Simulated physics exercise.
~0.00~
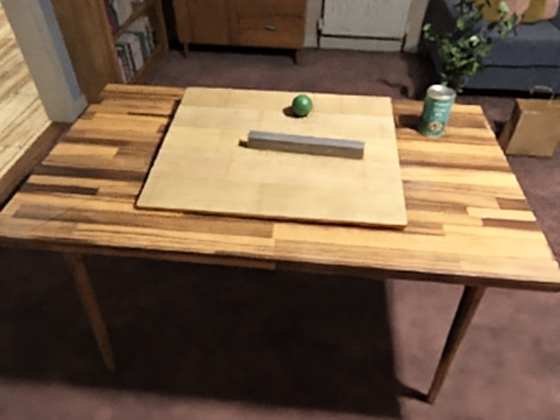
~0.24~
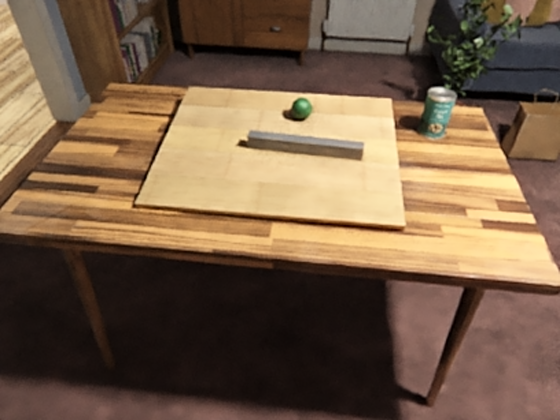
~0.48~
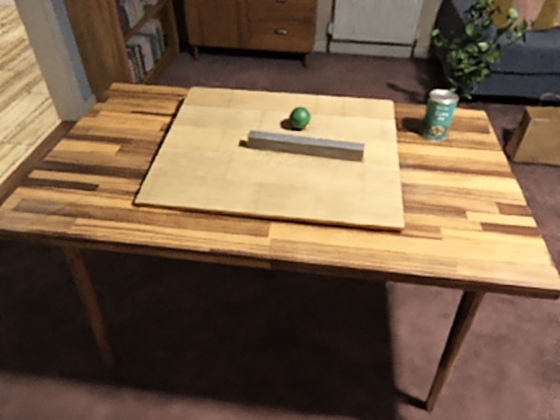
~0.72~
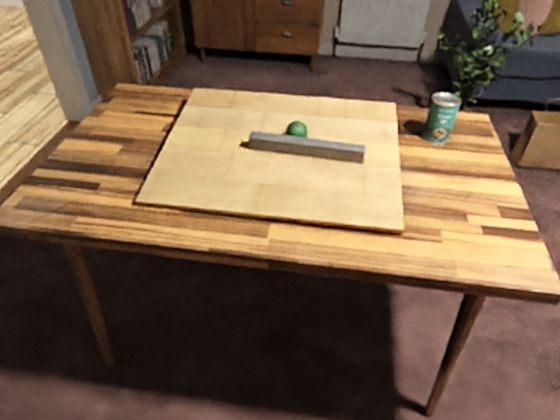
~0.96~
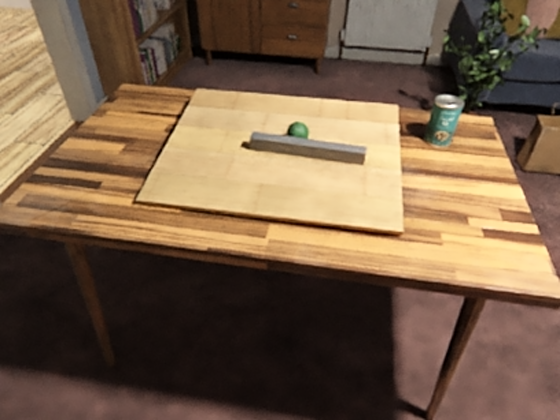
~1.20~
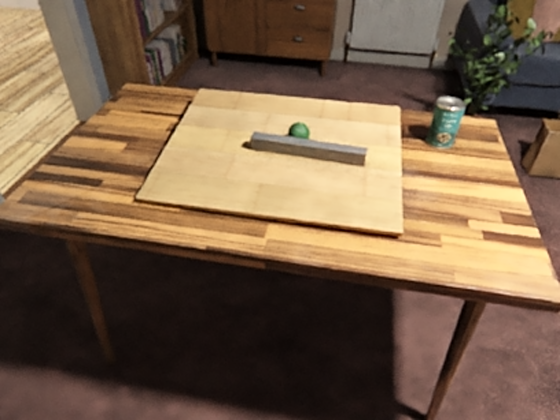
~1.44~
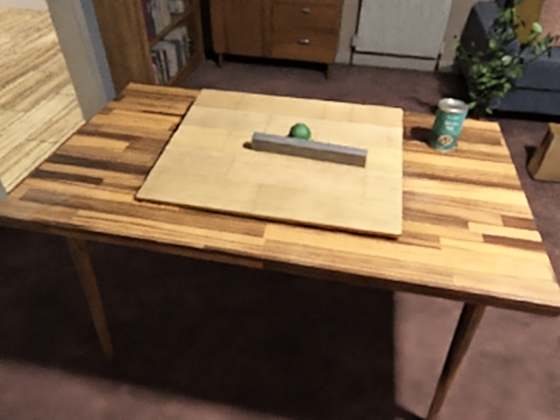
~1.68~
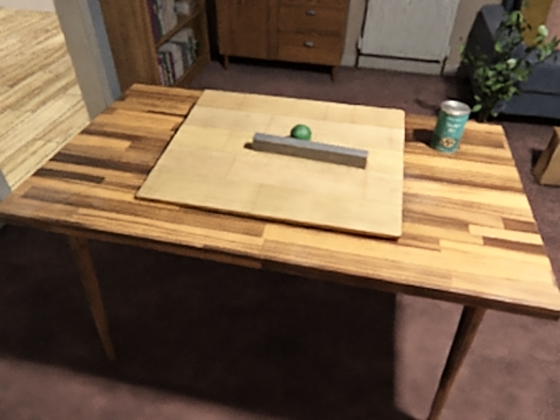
Green ball rolling a short way down a tilted wooden board on a table, then resting against a grey bar.
